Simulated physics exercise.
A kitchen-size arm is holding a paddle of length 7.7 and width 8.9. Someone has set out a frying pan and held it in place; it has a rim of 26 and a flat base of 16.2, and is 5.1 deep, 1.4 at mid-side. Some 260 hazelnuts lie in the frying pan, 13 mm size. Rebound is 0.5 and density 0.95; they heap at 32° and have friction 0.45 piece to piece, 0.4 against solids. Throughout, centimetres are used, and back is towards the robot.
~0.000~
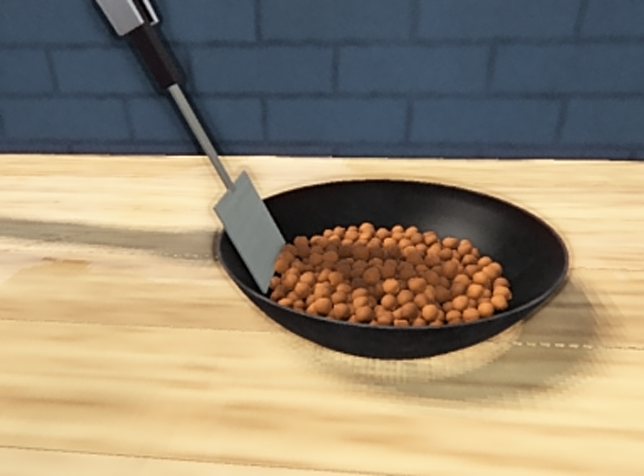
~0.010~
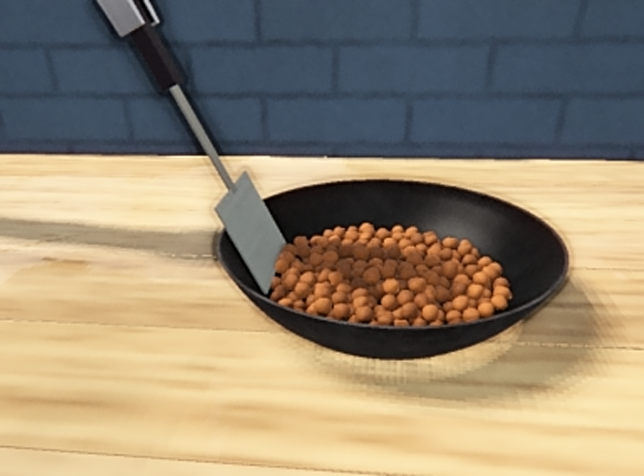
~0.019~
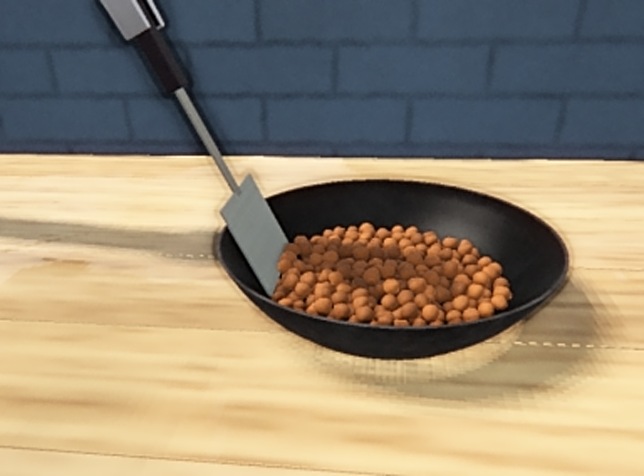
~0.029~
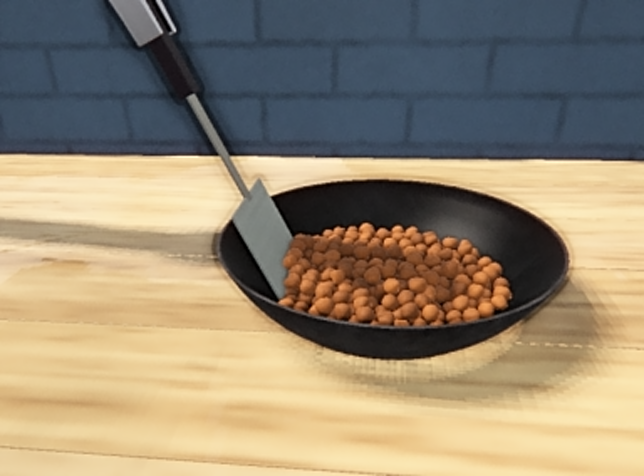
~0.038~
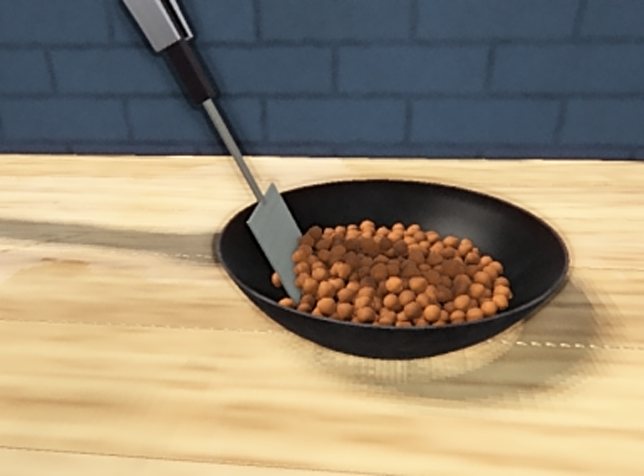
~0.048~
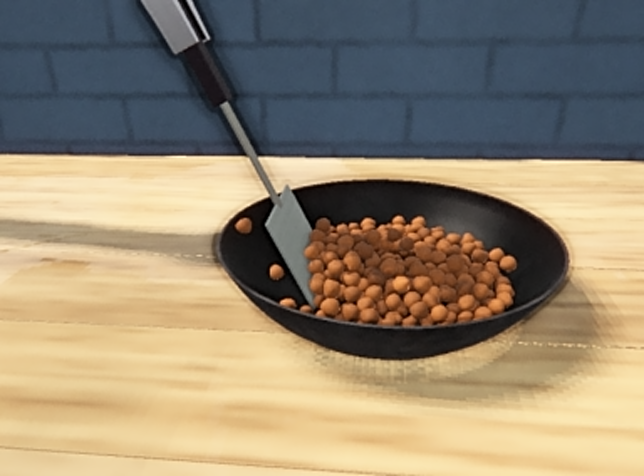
A metal paddle with a dark grip, its arm mostly out of view, reaches down from the upper left over a pale wooden counter before a blue brick wall, seen from slightly above by a still camera. Its grey blade leans inside the left side of a black frying pan holding brown hazelnuts. Barely moving at first, the blade then slides right, pushing the nuts into a slightly higher heap, while a few sit loose behind it.
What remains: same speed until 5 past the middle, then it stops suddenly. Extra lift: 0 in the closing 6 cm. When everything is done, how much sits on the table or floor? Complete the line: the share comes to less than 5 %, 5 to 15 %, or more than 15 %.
The share comes to 5 to 15 %.
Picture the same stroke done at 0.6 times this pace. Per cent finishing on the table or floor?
Roughly 0 percent ends on the table or floor.
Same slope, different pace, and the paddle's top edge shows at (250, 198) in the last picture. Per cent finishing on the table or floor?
Expect about 0 per cent there.
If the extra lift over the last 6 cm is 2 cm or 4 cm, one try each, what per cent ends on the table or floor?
I'd put it near 10 in a hundred, then near 15 in a hundred.
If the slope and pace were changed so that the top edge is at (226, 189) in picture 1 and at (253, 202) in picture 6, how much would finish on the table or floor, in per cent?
Roughly 0 %.
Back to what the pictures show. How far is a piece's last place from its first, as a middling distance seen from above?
Some 5 cm.
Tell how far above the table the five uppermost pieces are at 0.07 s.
Somewhere near 7 cm, I'd say.
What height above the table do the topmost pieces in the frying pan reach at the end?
Roughly 5.5 cm.
After 0.07 s, sloping 65°, highest piece 13 above the table; 262 in the frying pan, 1 on the blade or in flight.
After 0.09 s, sloping 65°, highest piece 21 above the table; 262 in the frying pan, 1 on the blade or in flight.
After 0.31 s, sloping 65°, highest piece 64 above the table; 241 in the frying pan, 17 on the table or floor, 5 on the blade or in flight.
After 1.36 s, sloping 65°, highest piece 5 above the table; 241 in the frying pan, 22 on the table or floor.
In the end, 241 in the frying pan, 22 on the table or floor. That is 8 % on the table or floor.
